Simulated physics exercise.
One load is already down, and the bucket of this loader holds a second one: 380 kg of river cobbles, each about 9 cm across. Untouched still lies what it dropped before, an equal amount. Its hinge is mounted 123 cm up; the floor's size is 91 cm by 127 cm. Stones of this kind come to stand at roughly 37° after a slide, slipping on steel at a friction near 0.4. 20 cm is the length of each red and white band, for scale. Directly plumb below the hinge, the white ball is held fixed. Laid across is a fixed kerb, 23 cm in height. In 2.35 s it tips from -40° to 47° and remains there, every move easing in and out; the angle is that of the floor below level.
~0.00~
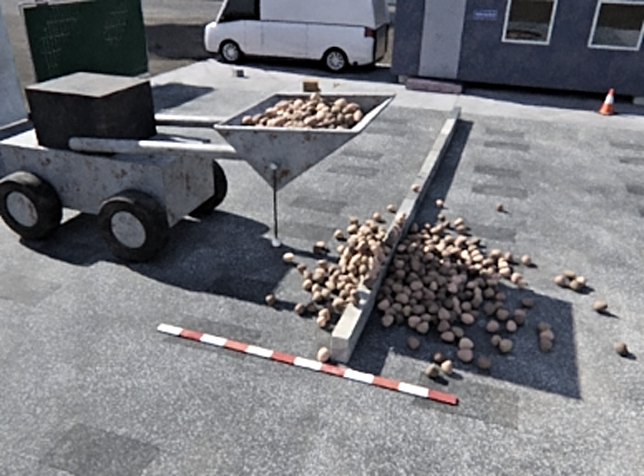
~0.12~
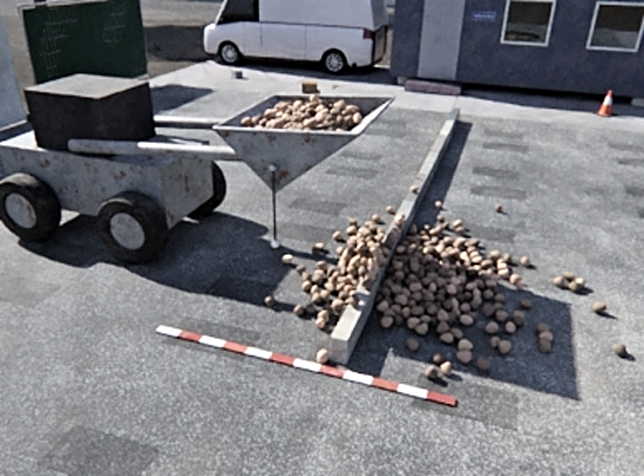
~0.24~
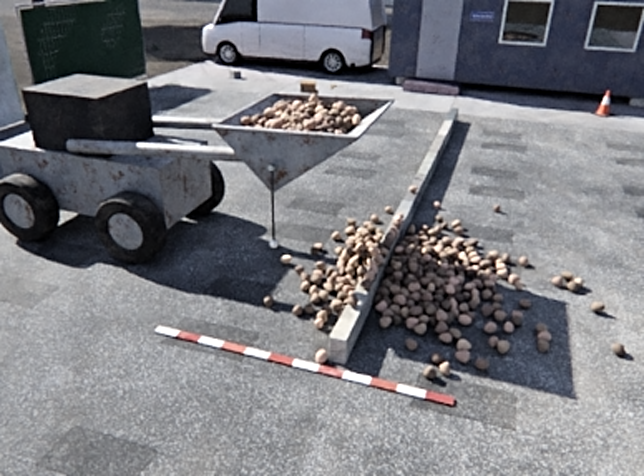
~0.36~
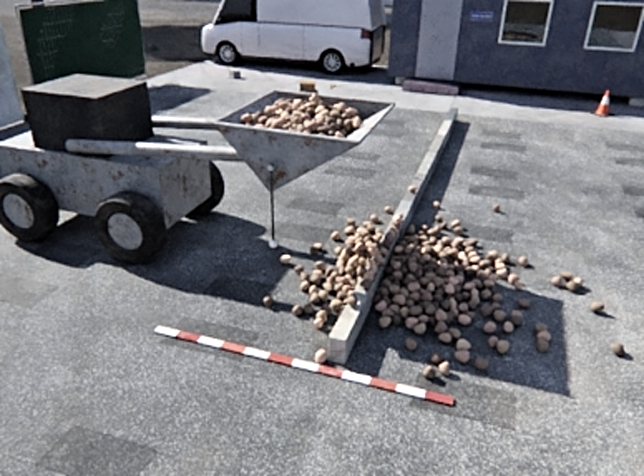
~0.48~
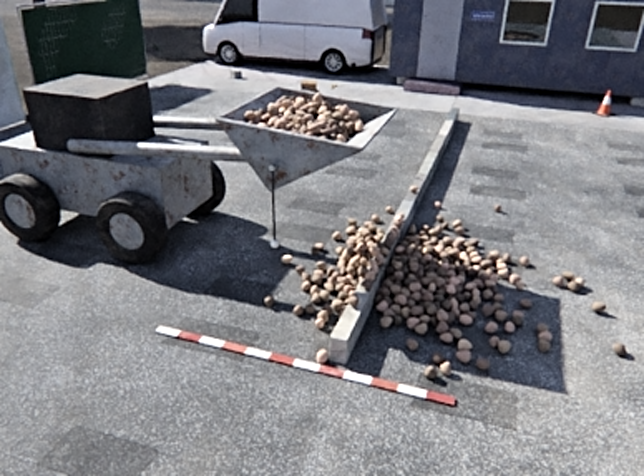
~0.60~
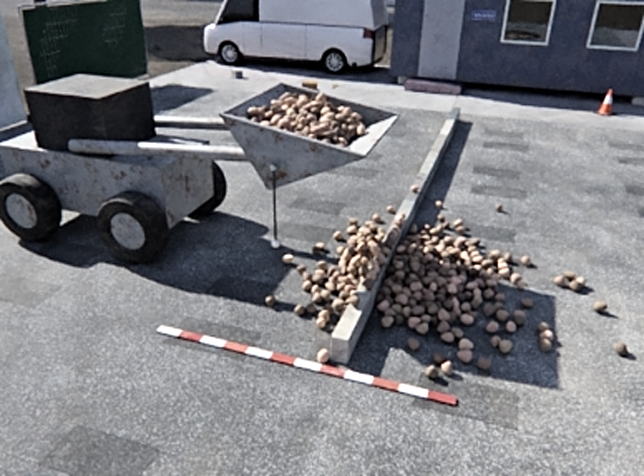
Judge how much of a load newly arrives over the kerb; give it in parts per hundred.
Close to 35 in every hundred.
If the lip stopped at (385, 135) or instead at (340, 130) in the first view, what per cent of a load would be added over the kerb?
I'd expect near 75 per cent first and near 5 per cent next.
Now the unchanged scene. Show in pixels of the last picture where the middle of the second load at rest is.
They end up centred around (368, 260).
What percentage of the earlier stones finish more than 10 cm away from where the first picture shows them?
Roughly 10 percent.
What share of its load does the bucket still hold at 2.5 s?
Around 0 per cent of the load is still inside.
After 1.8 s the floor is at 33°; in per cent of one load, 89 in the bucket, 42 on this side of the kerb, 69 over the kerb; the foremost stones are at (575, 305).
After 2.5 s the floor is at 47°; in per cent of one load, 0 in the bucket, 103 on this side of the kerb, 97 over the kerb; the foremost stones are at (575, 305).
After 2.8 s the floor is at 47°; in per cent of one load, 0 in the bucket, 97 on this side of the kerb, 103 over the kerb; the foremost stones are at (575, 305).
After 5.5 s the floor is at 47°; in per cent of one load, 0 in the bucket, 97 on this side of the kerb, 103 over the kerb; the foremost stones are at (575, 305). Net gain over the kerb, 35.
